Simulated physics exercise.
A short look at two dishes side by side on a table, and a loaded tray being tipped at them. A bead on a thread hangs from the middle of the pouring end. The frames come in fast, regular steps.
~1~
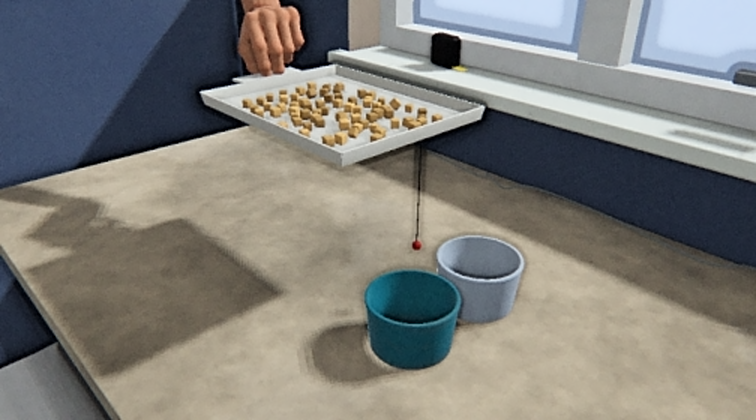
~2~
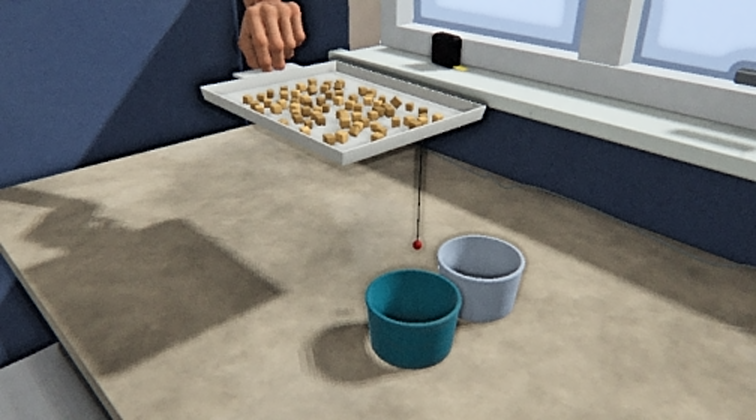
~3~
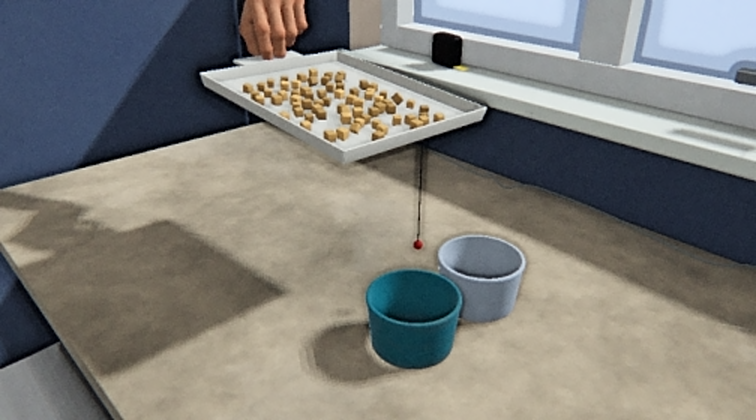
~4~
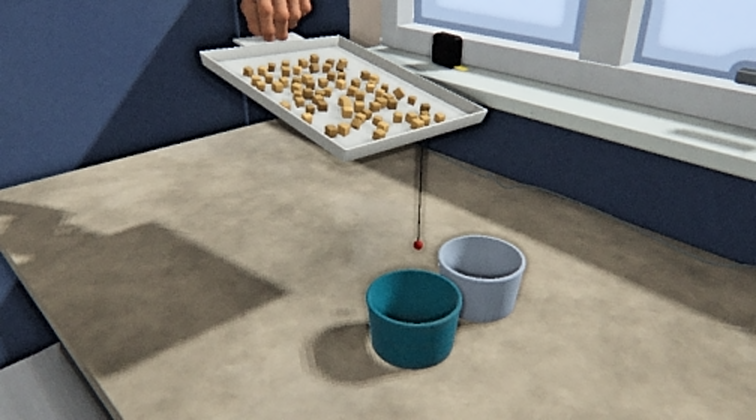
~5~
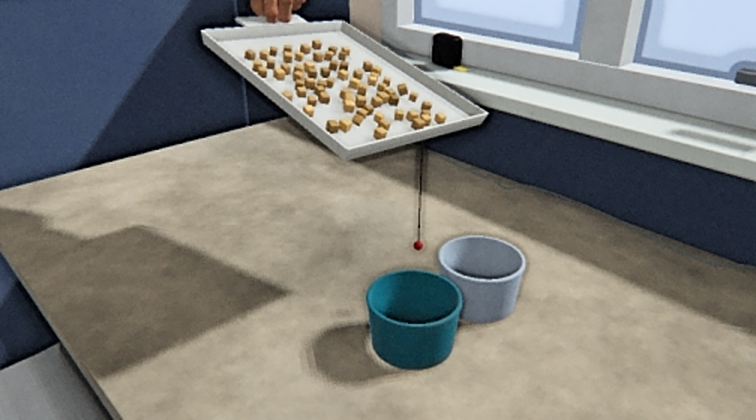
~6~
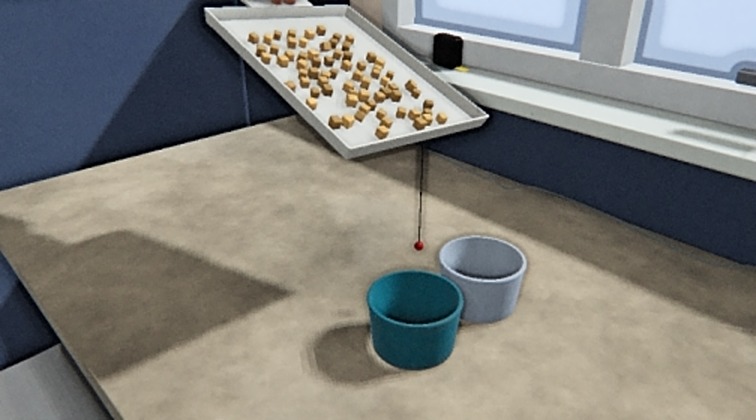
On a table by a window, a hand steadily tilts a tray of small cubes.
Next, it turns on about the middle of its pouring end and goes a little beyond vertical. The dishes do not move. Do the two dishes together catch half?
Caught overall: The larger part.
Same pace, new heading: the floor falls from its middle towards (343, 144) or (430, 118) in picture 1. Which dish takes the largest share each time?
At the first place the dish on the left, at the second the dish on the right.
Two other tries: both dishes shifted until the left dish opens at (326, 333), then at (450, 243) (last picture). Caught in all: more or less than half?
At the first place the smaller part, at the second not half.
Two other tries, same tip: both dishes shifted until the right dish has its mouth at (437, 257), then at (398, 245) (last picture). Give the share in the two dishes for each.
About 20 and 0 per cent.
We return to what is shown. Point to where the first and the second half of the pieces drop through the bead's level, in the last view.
Around (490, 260) and then (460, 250).
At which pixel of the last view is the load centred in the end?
Near (479, 296).
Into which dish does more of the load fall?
That is the right-hand dish.
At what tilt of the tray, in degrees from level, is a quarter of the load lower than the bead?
Near 120 degrees.
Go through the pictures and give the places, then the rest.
The first frame shows corners of the pouring end (343, 151) and (481, 106), level; middle of the load (325, 111), small wooden cubes; left dish (446, 337); right dish (511, 292); bead on its thread (417, 245).
The second frame shows corners of the pouring end (343, 150) and (482, 106), level; middle of the load (326, 109).
The third frame shows corners of the pouring end (345, 149) and (483, 107), tipped barely, lowest at the right corner; middle of the load (327, 102).
The fourth frame shows corners of the pouring end (346, 148) and (484, 110), tipped a little, lowest at the right corner; middle of the load (328, 92).
The fifth frame shows corners of the pouring end (348, 147) and (484, 112), tipped clearly, lowest at the right corner; middle of the load (330, 83).
The sixth frame shows corners of the pouring end (350, 146) and (485, 115), tipped clearly, lowest at the right corner; middle of the load (333, 74), about a tenth on the move; left dish (448, 337); right dish (514, 293).
Just after the last frame, tray tipped steeply; almost all on the tray; just a few in the right dish; about a tenth in the air.
A moment on, tray tipped past a quarter turn; the larger part on the tray; about a tenth in the right dish; about a tenth outside both.
Further on, tray tipped past a quarter turn; roughly a quarter in the left dish; roughly half in the right dish; roughly a third outside both.
When it is over, tray tipped past a quarter turn; roughly a quarter in the left dish; roughly half in the right dish; roughly a third outside both.
